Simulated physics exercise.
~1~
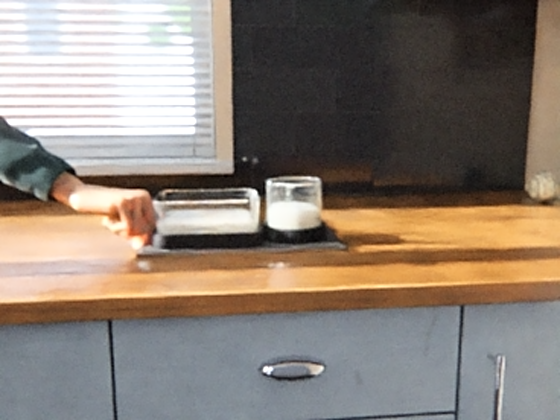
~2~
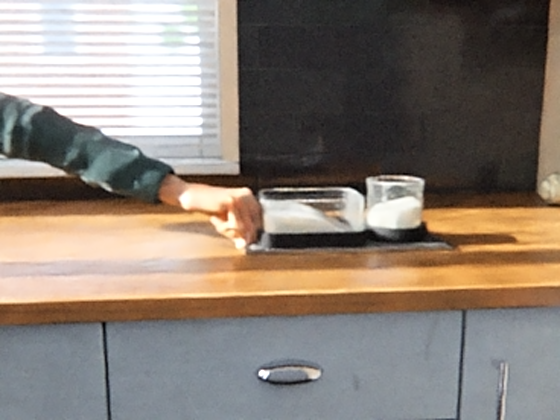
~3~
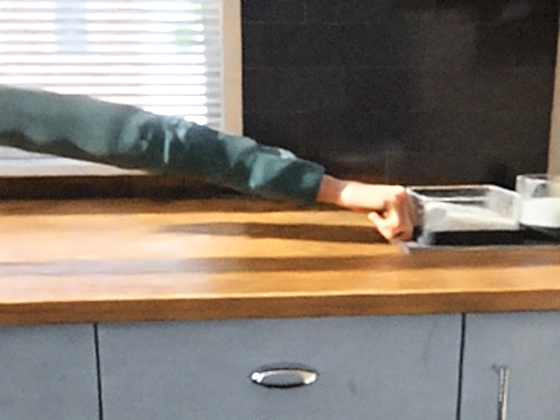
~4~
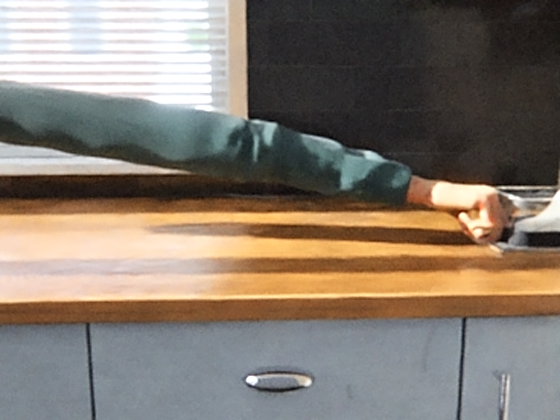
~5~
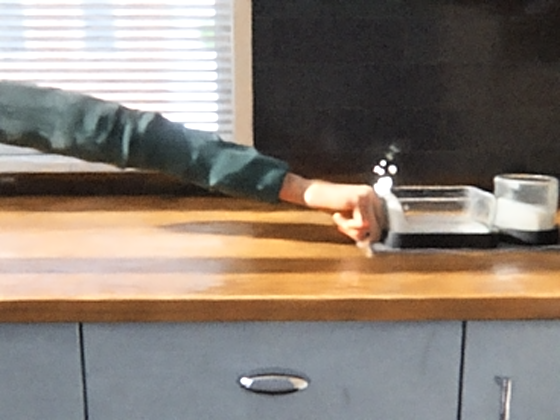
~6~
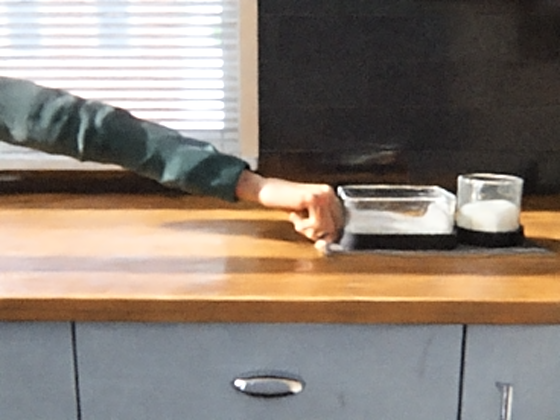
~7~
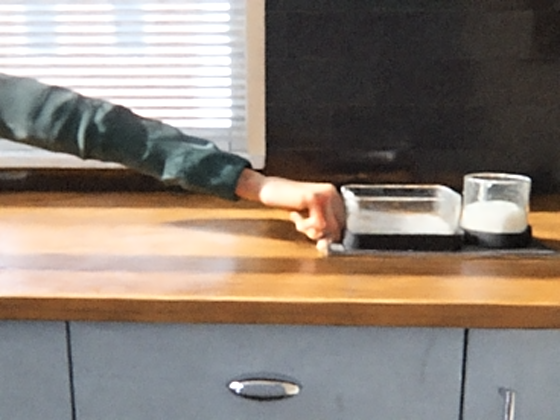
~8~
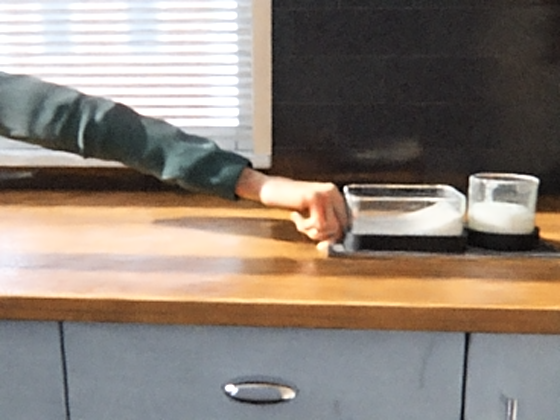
A kitchen counter with a wooden top and grey-blue drawers is seen from the front, a blind-covered window at left and dark tiles behind. On it, a hand in a dark green sleeve holds the left end of a dark tray carrying a clear oblong tub and, to its right, a clear mug, both with white milk. The arm pushes the tray far to the right, then pulls it partway back, and milk splashes up over the tub's left end. The tray stops, and the milk still tilts in the tub while the mug stays upright, its milk inside.
